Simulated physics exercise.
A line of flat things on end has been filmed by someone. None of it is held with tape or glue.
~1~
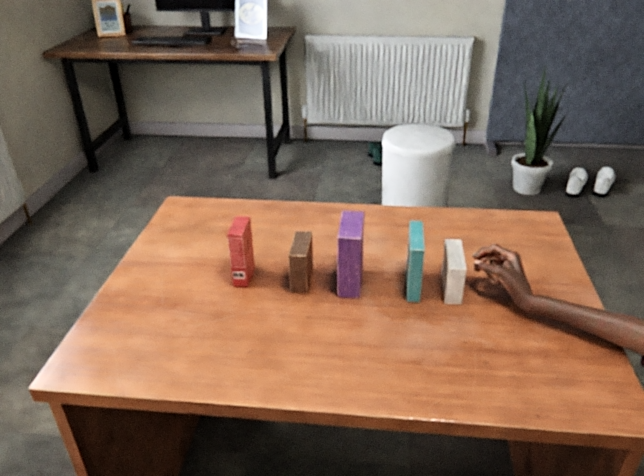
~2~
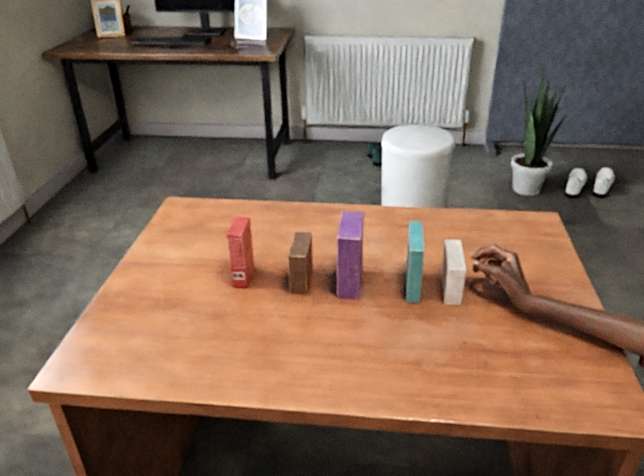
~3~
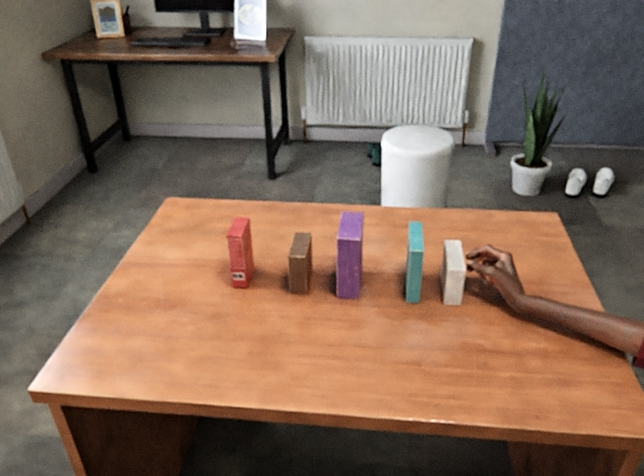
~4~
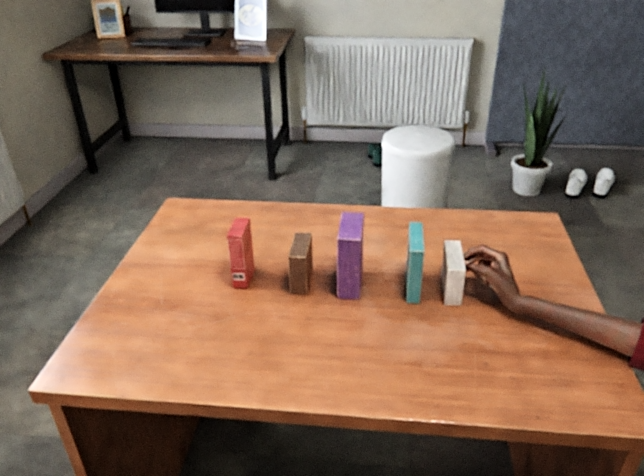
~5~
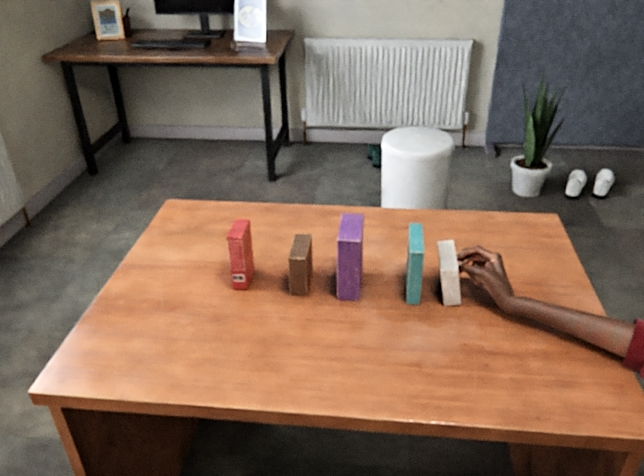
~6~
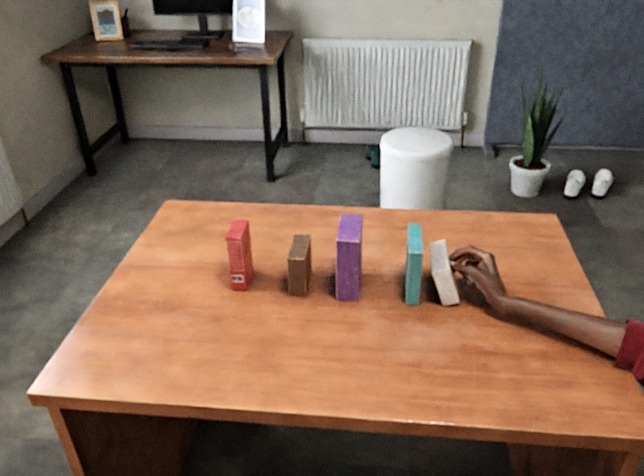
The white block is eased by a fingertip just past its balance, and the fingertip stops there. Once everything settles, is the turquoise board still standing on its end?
No, it goes down.
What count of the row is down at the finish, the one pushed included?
4.
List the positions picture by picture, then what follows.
Turquoise board (415, 261); purple block (351, 254), in the first frame.
Purple block (351, 255); brown block (301, 262), in the second frame.
Purple block (350, 255); brown block (301, 263), in the third frame.
Purple block (351, 256); brown block (301, 263), in the fourth frame.
White block 10° over; purple block (351, 257); brown block (301, 264), in the fifth frame.
White block 20° over; turquoise board (413, 264); purple block (350, 257), in the sixth frame.
Then, 0.40 s on from there, white block 64° over; turquoise board turned 48° from how it was put near (387, 267).
Then, 0.80 s on from there, white block 68° over; turquoise board turned 66° from how it was put near (380, 273); purple block turned 26° from how it was put.
Then, 1.10 s on from there, white block 69° over; turquoise board turned 72° from how it was put near (379, 275); purple block turned 58° from how it was put; brown block turned 50° from how it was put.
Then, 1.20 s on from there, white block 70° over; turquoise board on its side near (375, 282); purple block turned 65° from how it was put; brown block on its side.
In the end, toppled on the table, purple block, brown block and turquoise board. At the end, from the last picture's camera, turquoise board near (375, 282).
